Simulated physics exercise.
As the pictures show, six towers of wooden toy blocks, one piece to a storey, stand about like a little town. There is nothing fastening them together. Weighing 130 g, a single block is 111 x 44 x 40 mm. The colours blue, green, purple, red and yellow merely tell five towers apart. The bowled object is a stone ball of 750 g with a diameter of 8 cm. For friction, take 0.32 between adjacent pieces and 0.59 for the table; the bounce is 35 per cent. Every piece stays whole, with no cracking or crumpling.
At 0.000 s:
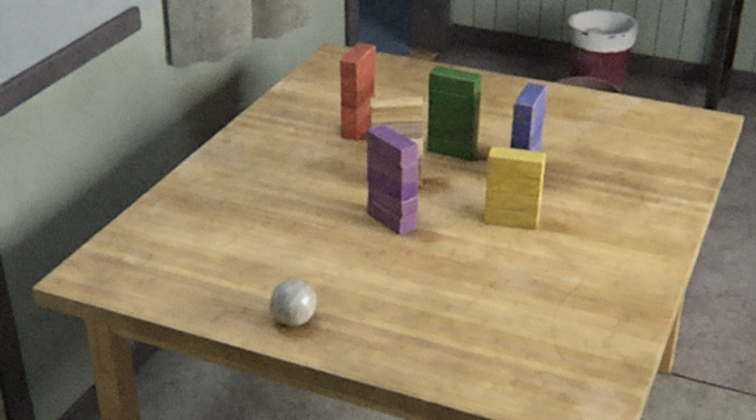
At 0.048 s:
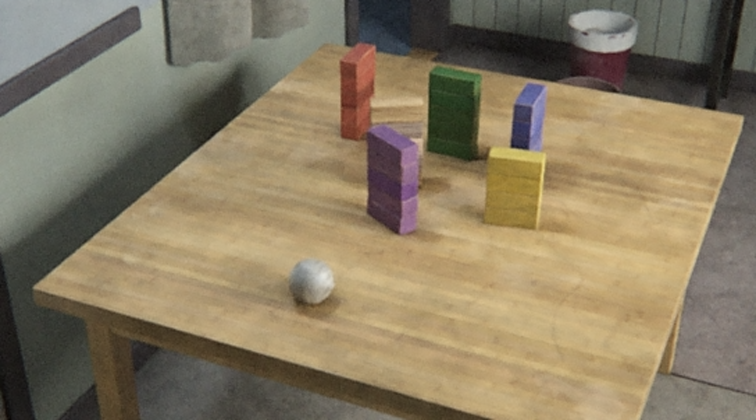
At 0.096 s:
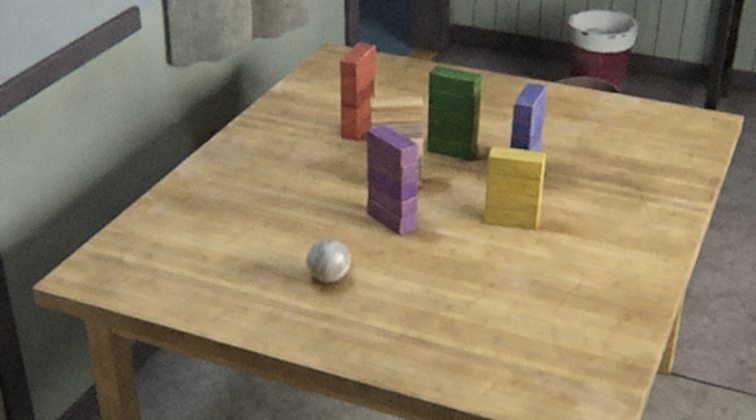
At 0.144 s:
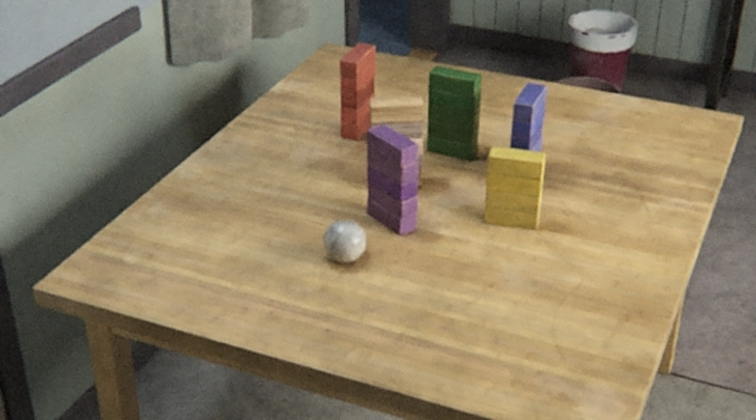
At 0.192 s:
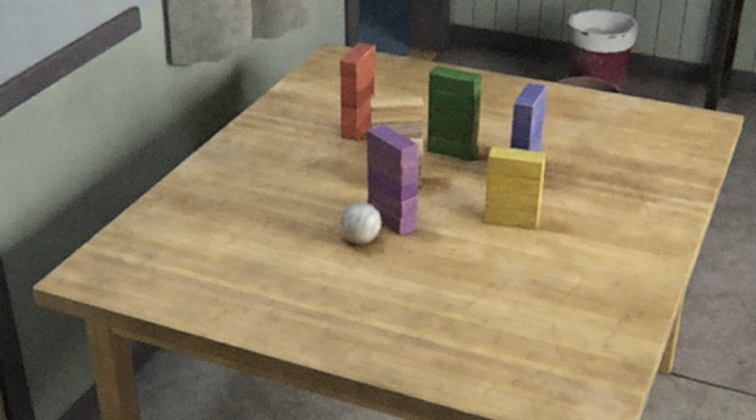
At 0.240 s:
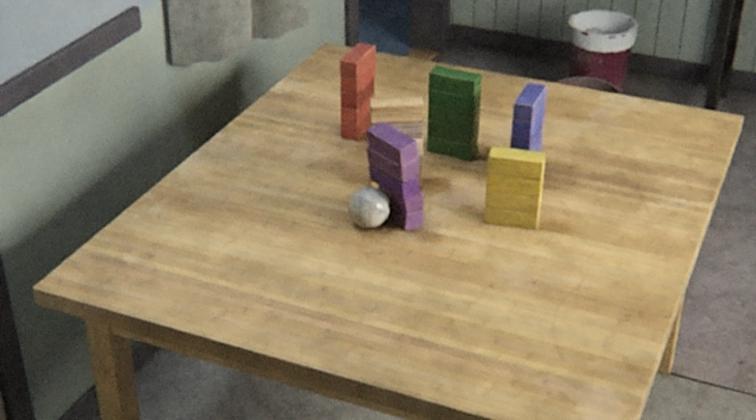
To begin with, a grey ball rolls across a wooden table toward a purple tower of blocks, with red, green, blue and yellow towers standing nearby. It moves away from the near edge, drifting right, then strikes the purple tower's base, knocking its lower blocks askew and tilting the upper ones.
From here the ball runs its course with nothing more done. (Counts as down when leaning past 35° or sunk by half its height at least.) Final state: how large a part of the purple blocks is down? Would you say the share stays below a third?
No.
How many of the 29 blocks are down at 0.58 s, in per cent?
25 percent by then.
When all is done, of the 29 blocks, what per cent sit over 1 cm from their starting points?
Shifted share: 35 %.
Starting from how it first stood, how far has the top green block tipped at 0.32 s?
Something like 0°, more or less.
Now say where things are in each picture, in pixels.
In the first picture (we follow the side turned to the camera), ball (293, 303) 32 cm from contact, 1.5 m/s; top purple block (384, 149); top yellow block (515, 168); no piece has moved.
The second picture shows ball (311, 281) 25 cm from contact, 1.5 m/s; top purple block (384, 149).
The third picture shows ball (328, 261) 18 cm from contact, 1.5 m/s; top purple block (384, 149).
The fourth picture shows ball (345, 241) 10 cm from contact, 1.5 m/s; top purple block (384, 149).
The fifth picture shows ball (360, 223) 28 mm from contact, 1.5 m/s; top purple block (384, 149).
The sixth picture shows ball (369, 207) after contact, 0.9 m/s; top purple block (384, 148) tipped 9°; top green block (451, 85); steepest lean 10°, the block at (385, 183); 5 stirred so far.
Around 0.32 s, ball still moving; 3 of the 5 purple blocks down (3 of 29 in all colours); top purple block tipped 36°, 12 mm lower.
Around 0.40 s, ball still moving; 3 of the 5 purple blocks down (3 of 29 in all colours); top purple block tipped 44°, 8 cm lower.
Around 0.58 s, ball still moving; 4 of the 5 purple blocks down (7 of 29 in all colours); top purple block on its side.
Around 0.84 s, ball still moving; 4 of the 5 purple blocks down (8 of 29 in all colours); top purple block on its side.
Finally (1.6 s), ball rolling away; 4 of the 5 purple blocks down (8 of 29 in all colours); top purple block on its side; top green block unmoved. That is 80 per cent. Seen by the last camera, middles, top purple block near (350, 221), top green block near (455, 81).
